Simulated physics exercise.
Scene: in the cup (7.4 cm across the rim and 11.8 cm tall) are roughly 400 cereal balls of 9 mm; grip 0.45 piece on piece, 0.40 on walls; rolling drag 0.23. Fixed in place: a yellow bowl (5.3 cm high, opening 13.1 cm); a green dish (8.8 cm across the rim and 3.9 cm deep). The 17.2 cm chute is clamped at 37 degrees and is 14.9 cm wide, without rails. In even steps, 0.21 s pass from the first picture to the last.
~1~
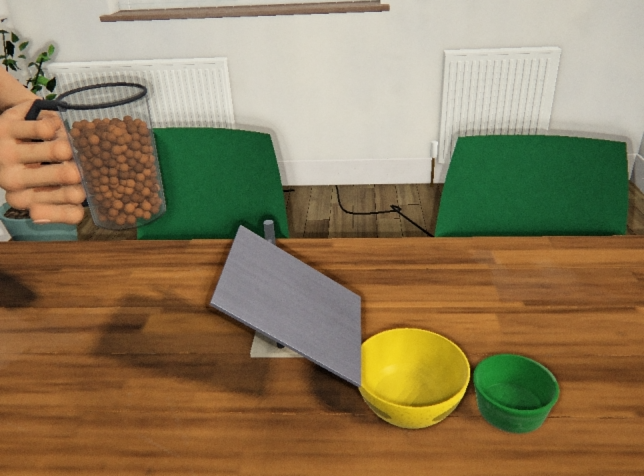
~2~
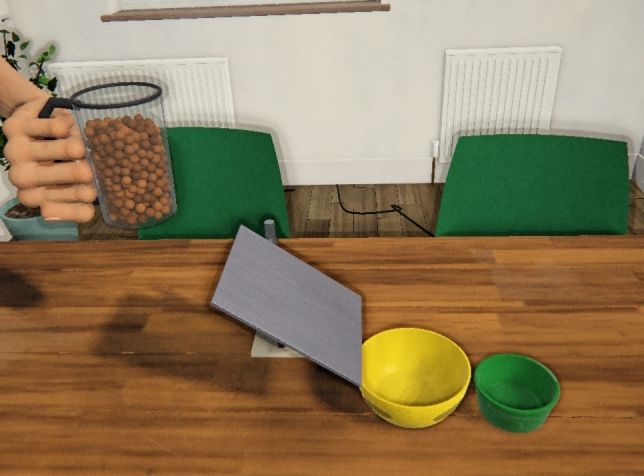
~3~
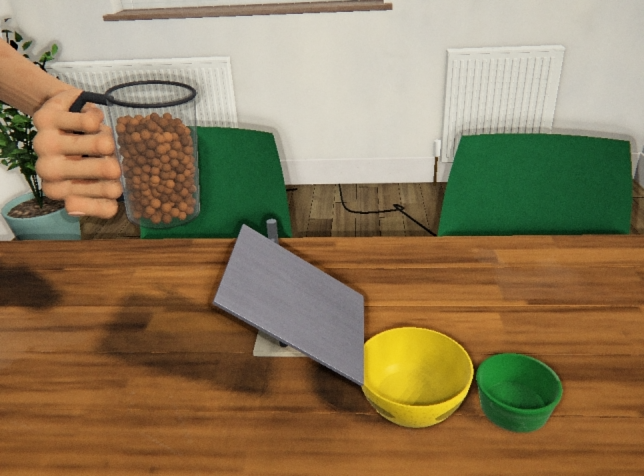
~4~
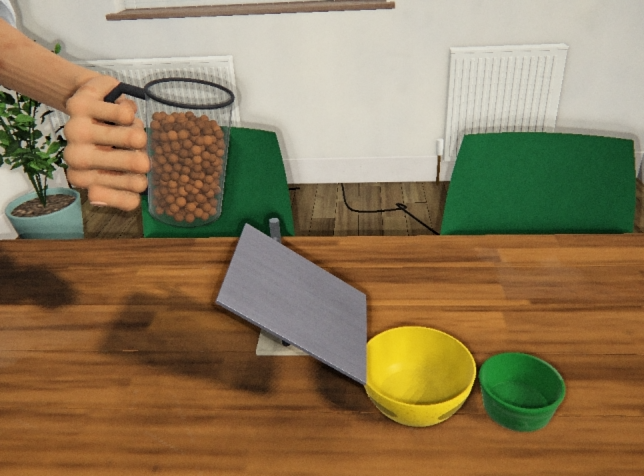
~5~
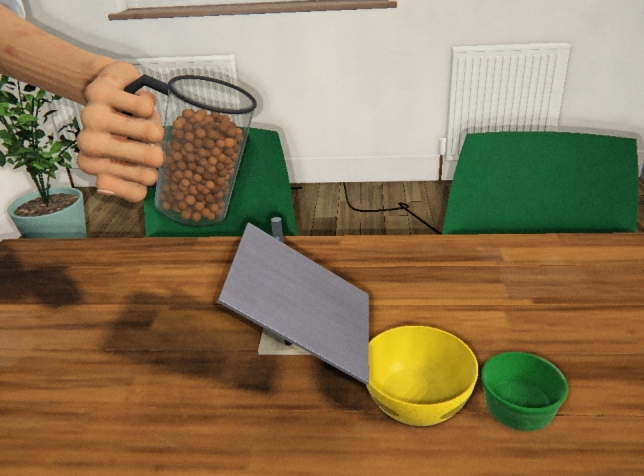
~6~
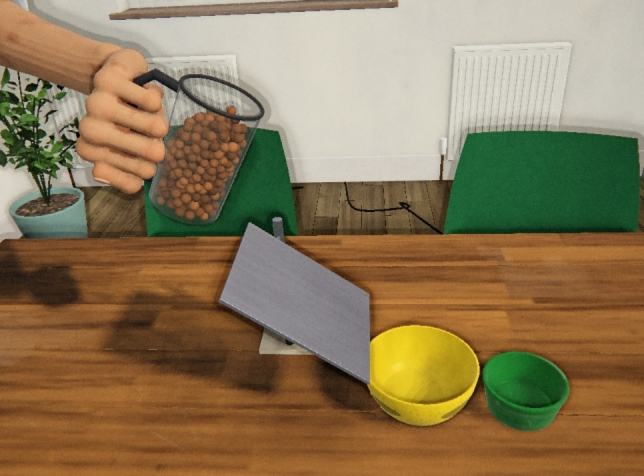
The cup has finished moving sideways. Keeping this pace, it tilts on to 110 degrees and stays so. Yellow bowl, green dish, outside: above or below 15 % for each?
Yellow bowl: Above, green dish: Below, outside: Below.
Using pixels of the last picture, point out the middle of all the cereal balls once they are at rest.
Roughly at pixel (428, 385).
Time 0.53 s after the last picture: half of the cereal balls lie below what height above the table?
That would be some 32 centimetres.
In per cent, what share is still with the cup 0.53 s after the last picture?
At that moment, some 90 per cent of the load remains.
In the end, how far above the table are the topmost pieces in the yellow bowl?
Around 7.5 centimetres above the table.
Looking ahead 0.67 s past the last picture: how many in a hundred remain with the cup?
Remaining: Approx. 75 %.
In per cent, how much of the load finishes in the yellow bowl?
Around 95 percent.
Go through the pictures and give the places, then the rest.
Cup at (110, 126); tilt 0 degrees; moved 0.0 cm; lip at (143, 94); top of the load at (98, 124); yellow bowl at (411, 365); green dish at (516, 381), in the first frame.
Cup at (123, 126); tilt 1 degrees; moved 1.1 cm; lip at (158, 94); top of the load at (108, 122), in the second frame.
Cup at (155, 127); tilt 5 degrees; moved 3.7 cm; low side right; lip at (193, 96); top of the load at (157, 120), in the third frame.
Cup at (189, 127); tilt 12 degrees; moved 6.3 cm; low side right; lip at (232, 100); top of the load at (175, 117), in the fourth frame.
Cup at (207, 128); tilt 20 degrees; moved 7.4 cm; low side right; lip at (254, 106); top of the load at (200, 115), in the fifth frame.
Cup at (211, 130); tilt 27 degrees; moved 7.4 cm; low side right; lip at (261, 114); top of the load at (202, 117); yellow bowl at (420, 362); green dish at (525, 379), in the sixth frame.
Then, 0.20 s after the last picture, tilt 63 degrees; cup 100 %; middle of all pieces near (195, 160).
Then, 0.37 s after the last picture, tilt 93 degrees; cup 100 %; middle of all pieces near (193, 157).
Then, 0.53 s after the last picture, tilt 110 degrees; cup 90 %, slope 10 %; middle of all pieces near (204, 165).
Then, 0.67 s after the last picture, tilt 110 degrees; cup 75 %, slope 25 %; middle of all pieces near (230, 192).
In the end, cup 0 %, outside 5 %, yellow bowl 95 %, green dish 0 %, slope 0 %.
